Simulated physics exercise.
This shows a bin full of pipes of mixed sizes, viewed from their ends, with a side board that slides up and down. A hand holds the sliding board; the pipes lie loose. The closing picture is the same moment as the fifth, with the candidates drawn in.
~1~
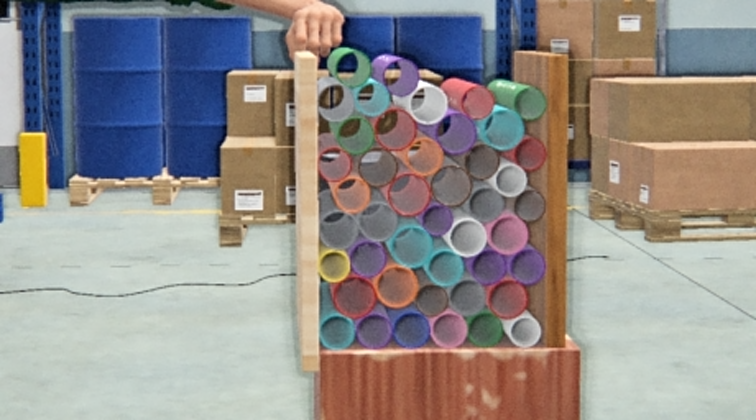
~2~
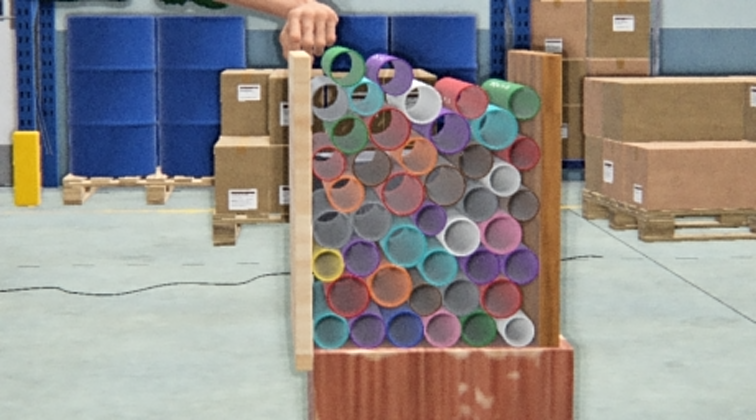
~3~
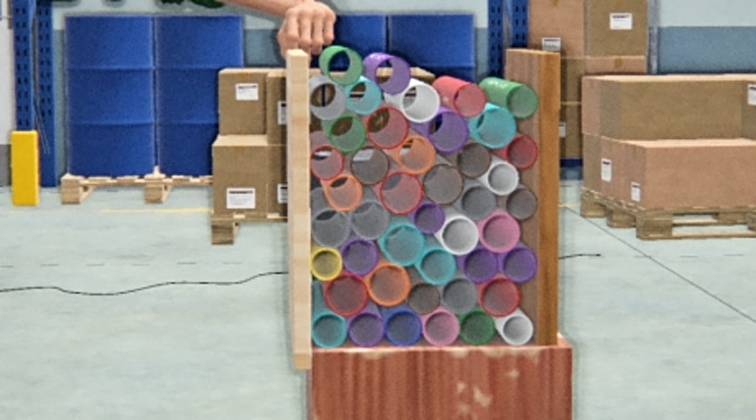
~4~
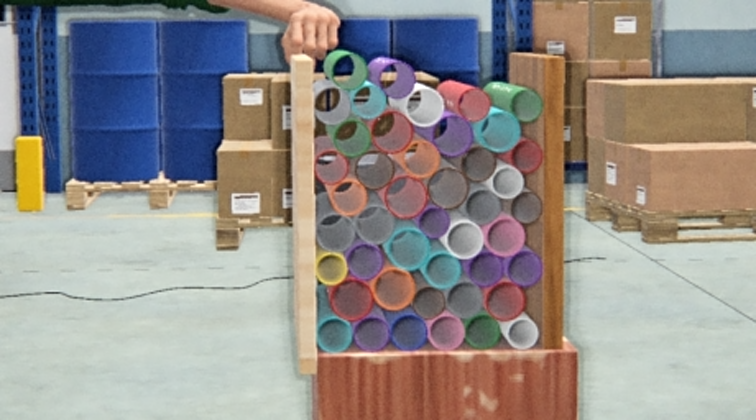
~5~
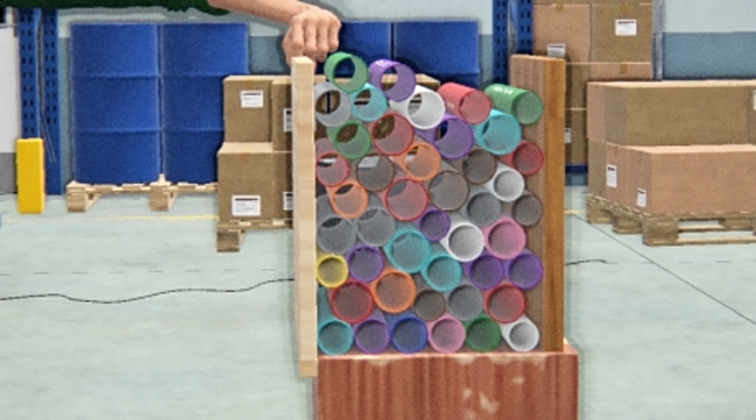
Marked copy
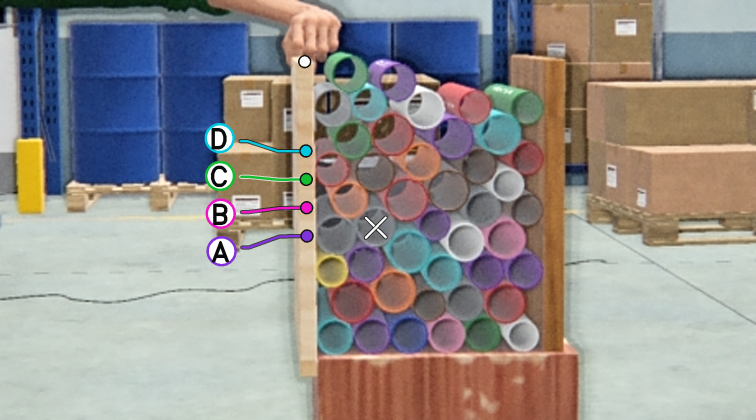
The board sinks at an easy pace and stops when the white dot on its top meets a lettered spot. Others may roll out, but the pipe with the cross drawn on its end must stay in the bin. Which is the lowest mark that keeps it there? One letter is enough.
At most to A.
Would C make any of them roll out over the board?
At C: Yes.
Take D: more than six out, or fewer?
It loses fewer than six.
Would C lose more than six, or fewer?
It loses fewer than six.
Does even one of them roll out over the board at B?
At B: Yes.
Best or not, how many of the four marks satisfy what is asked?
Four of the four.
On the marked copy, A at (307, 236); B at (307, 208); C at (306, 180); D at (306, 151); the cross at (376, 227); the white dot at (305, 62).
With A. Early on, top of the board (314, 137).
Further on, top of the board (315, 221).
At the end, top of the board (315, 235), about six out over the board, the crossed one still inside.
As for the rest, B keeps the crossed one inside; C keeps the crossed one inside; D keeps the crossed one inside.
